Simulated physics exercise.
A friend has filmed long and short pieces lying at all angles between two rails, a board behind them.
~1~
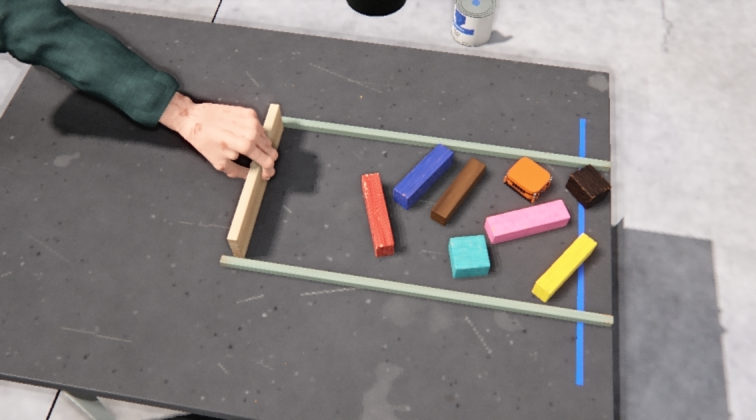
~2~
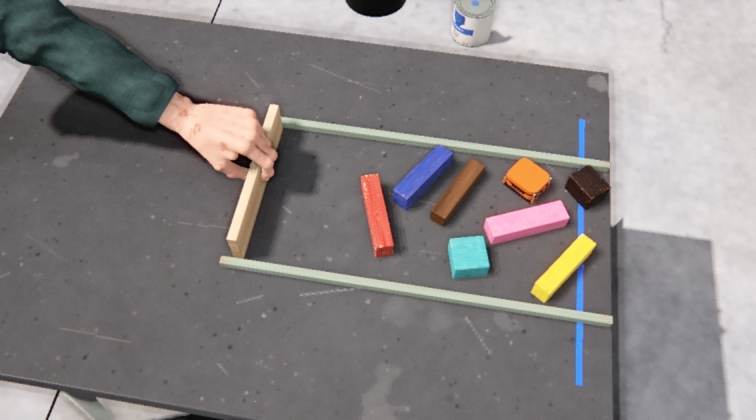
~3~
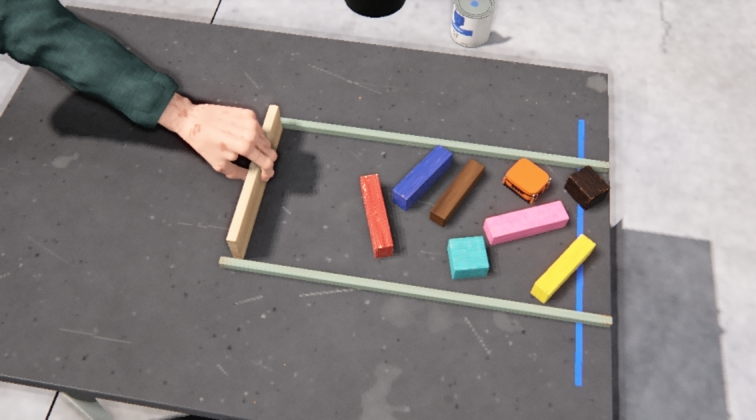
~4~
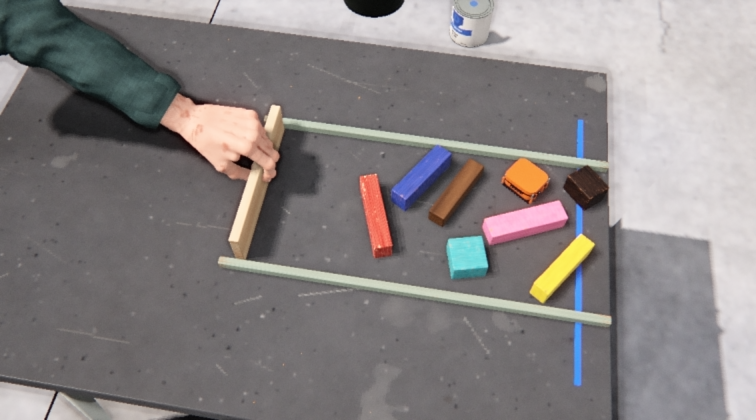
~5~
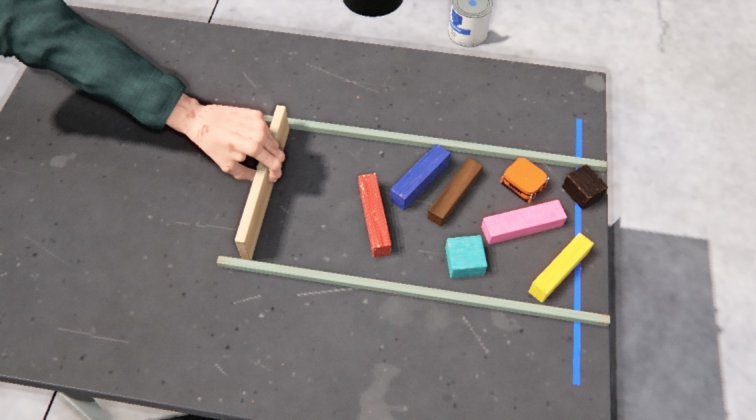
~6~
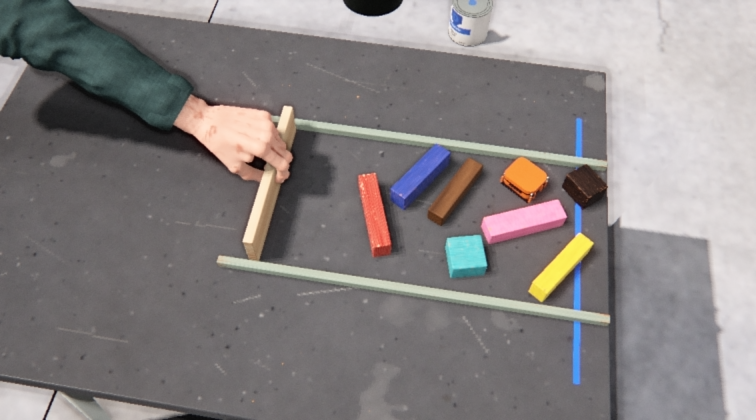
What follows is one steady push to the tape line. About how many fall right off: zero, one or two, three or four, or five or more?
In the end the number that fall off is five or more.
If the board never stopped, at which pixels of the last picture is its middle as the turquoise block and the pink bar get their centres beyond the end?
Near (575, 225) and (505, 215).
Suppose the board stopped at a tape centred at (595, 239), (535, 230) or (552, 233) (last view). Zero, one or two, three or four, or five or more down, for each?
In that order: At least five; just one or two; either three or four.
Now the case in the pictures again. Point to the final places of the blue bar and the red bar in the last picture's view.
About (604, 197), and the other about (589, 248).
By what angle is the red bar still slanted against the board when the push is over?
Roughly 0° out of line.
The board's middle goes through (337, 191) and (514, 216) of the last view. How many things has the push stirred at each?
By then 0, and 8.
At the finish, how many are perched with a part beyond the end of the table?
It comes to 1.
Soon after, none off yet; black block at rest near (585, 187); yellow bar at rest near (561, 267); pink bar at rest near (524, 222).
After that, none off yet; black block at rest near (585, 187); yellow bar at rest near (561, 267); pink bar displaced a little near (551, 223).
And then, one off so far; black block on its side near (626, 220); yellow bar displaced a little near (595, 275); pink bar tilting well over near (629, 242).
In the end, the number that fall off is five or more; gone, brown stick, turquoise block, orange case, pink bar, yellow bar and black block.
